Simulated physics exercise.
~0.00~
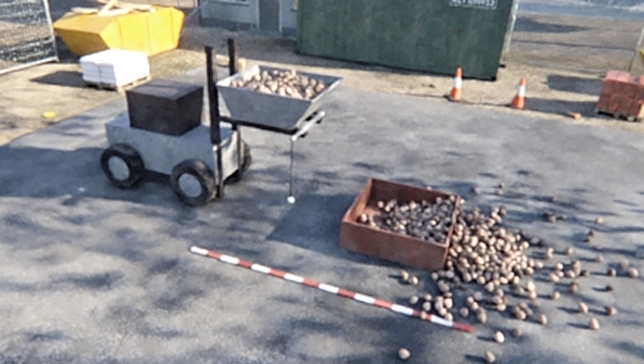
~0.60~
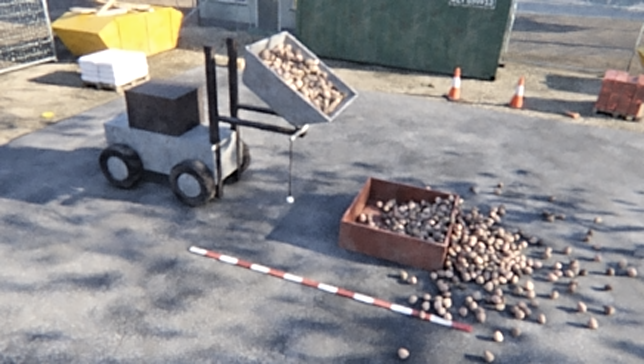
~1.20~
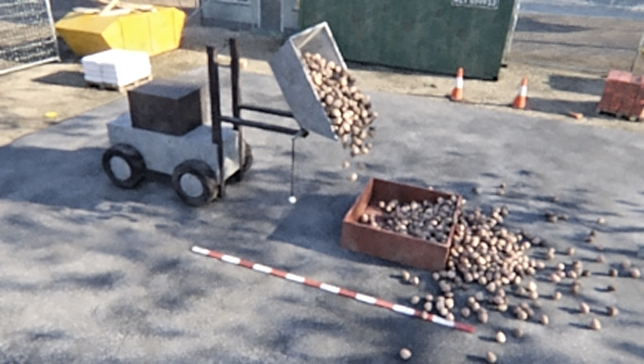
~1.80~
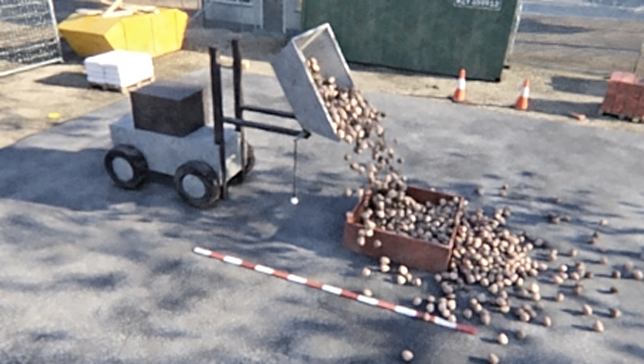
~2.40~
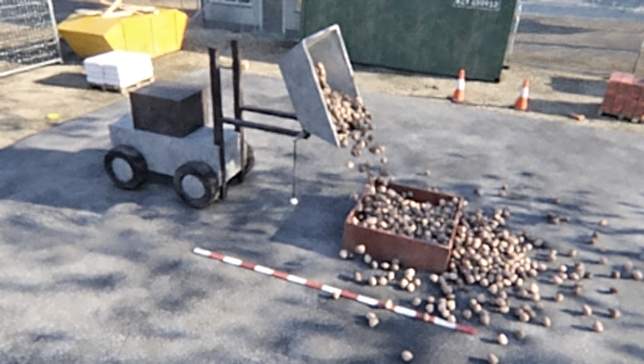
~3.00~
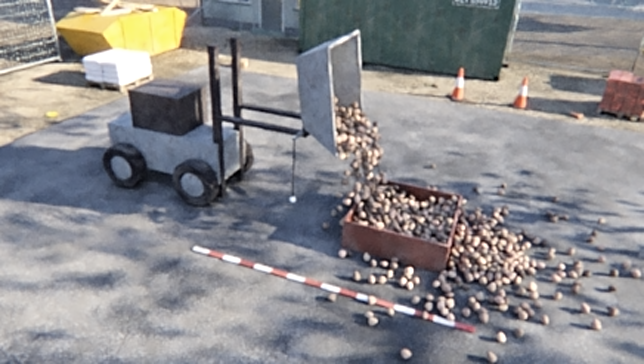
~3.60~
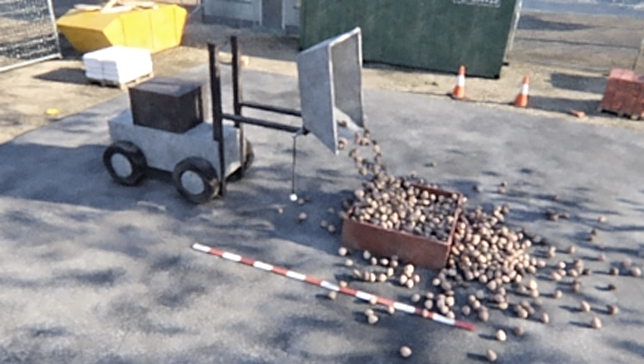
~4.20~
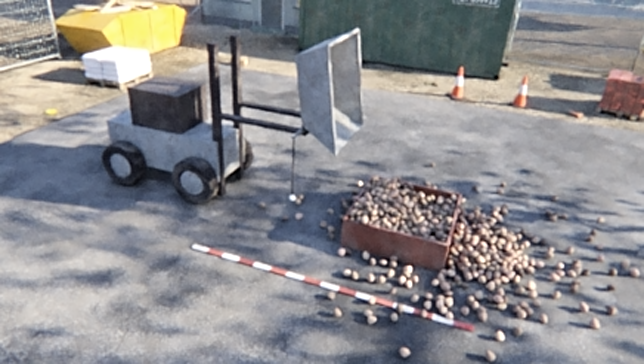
A grey fork truck with a dark block on its body stands at the left of a sunlit paved yard, seen from above by a slightly swaying camera, holding a skip of brownish stones. To its right sits a rust-red bin, partly filled, with stones strewn beyond it and a red and white pole in front. The skip tips steeply to the right, and stones pour into the bin. It pauses, then tips further until nearly upright, sending out the rest. Finally the skip hangs empty above a heaped bin, with some stones scattered in front.
